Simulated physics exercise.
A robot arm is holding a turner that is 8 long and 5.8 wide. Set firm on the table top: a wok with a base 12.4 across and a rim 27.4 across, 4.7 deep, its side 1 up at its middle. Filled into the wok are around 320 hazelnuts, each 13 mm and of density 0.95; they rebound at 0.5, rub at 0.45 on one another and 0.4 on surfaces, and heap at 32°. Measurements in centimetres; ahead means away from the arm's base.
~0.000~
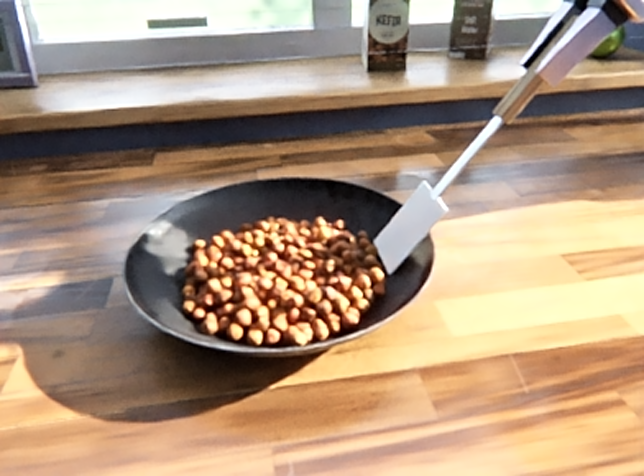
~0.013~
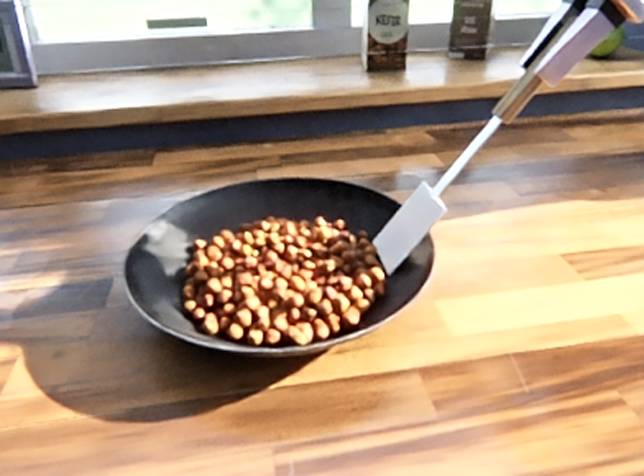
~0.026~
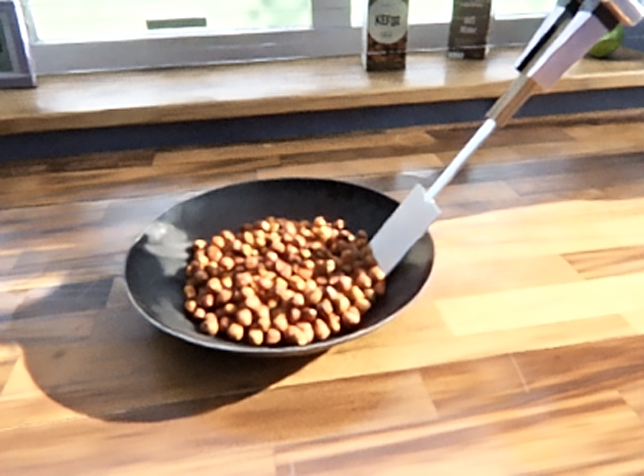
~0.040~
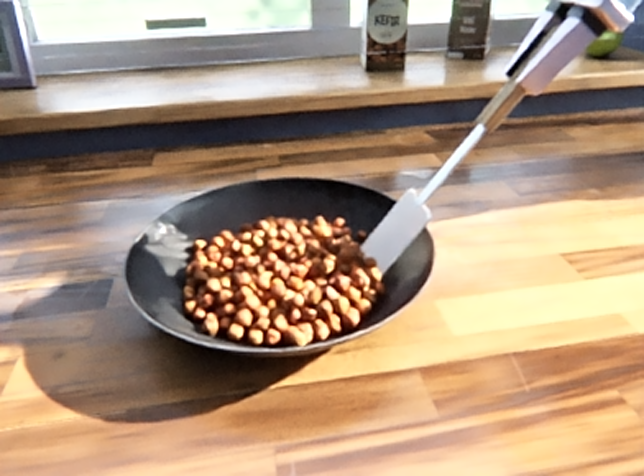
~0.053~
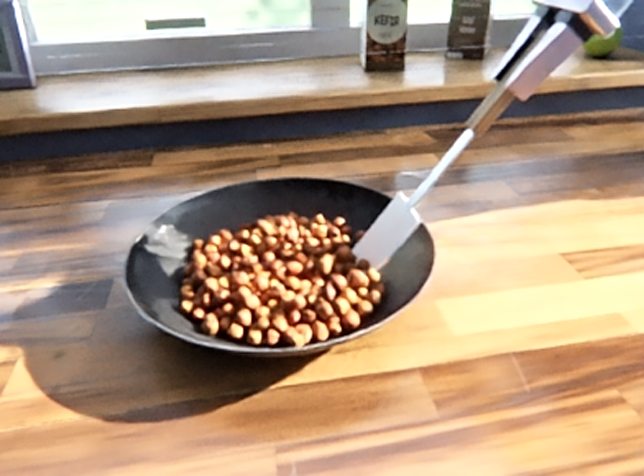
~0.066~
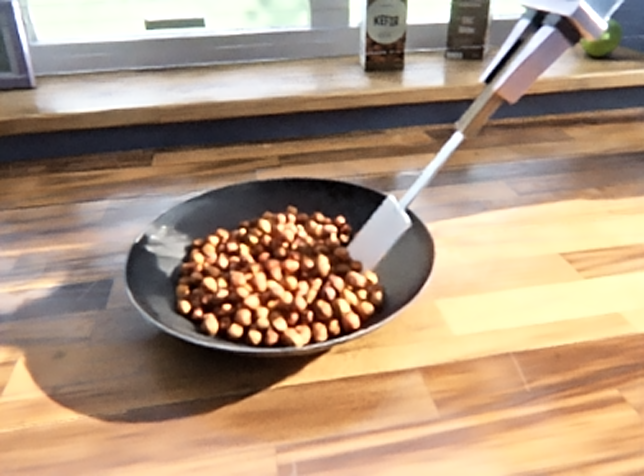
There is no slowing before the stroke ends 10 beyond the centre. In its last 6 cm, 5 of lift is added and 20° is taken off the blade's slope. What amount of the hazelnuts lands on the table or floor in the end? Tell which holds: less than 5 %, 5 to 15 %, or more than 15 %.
What holds is 5 to 15 %.
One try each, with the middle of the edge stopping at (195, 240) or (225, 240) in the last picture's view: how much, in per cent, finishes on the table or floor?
Try 1: Approx. 5 %; try 2: Approx. 0 %.
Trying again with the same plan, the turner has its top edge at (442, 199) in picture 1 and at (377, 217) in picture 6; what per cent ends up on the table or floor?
I'd put it at roughly 25 per cent.
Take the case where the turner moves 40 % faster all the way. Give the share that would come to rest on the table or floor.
Roughly 15 in a hundred.
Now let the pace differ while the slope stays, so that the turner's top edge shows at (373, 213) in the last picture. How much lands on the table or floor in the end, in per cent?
Near 20 in a hundred.
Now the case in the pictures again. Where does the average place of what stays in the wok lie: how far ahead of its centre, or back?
Ahead of centre, near 3.0 centimetres.
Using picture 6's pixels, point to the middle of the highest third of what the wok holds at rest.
Approximately at pixel (209, 270).
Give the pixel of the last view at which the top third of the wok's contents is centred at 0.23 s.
It is centred at roughly (211, 262).
By 0.15 s, sloping 53°, highest piece 4 above the table; 321 in the wok.
By 0.23 s, sloping 48°, highest piece 6 above the table; 321 in the wok.
By 0.47 s, sloping 33°, highest piece 11 above the table; 288 in the wok, 16 on the table or floor, 17 on the blade or in flight.
By 1.52 s, sloping 33°, highest piece 4 above the table; 288 in the wok, 33 on the table or floor.
Final count, 288 in the wok, 33 on the table or floor. That is 10 % on the table or floor.
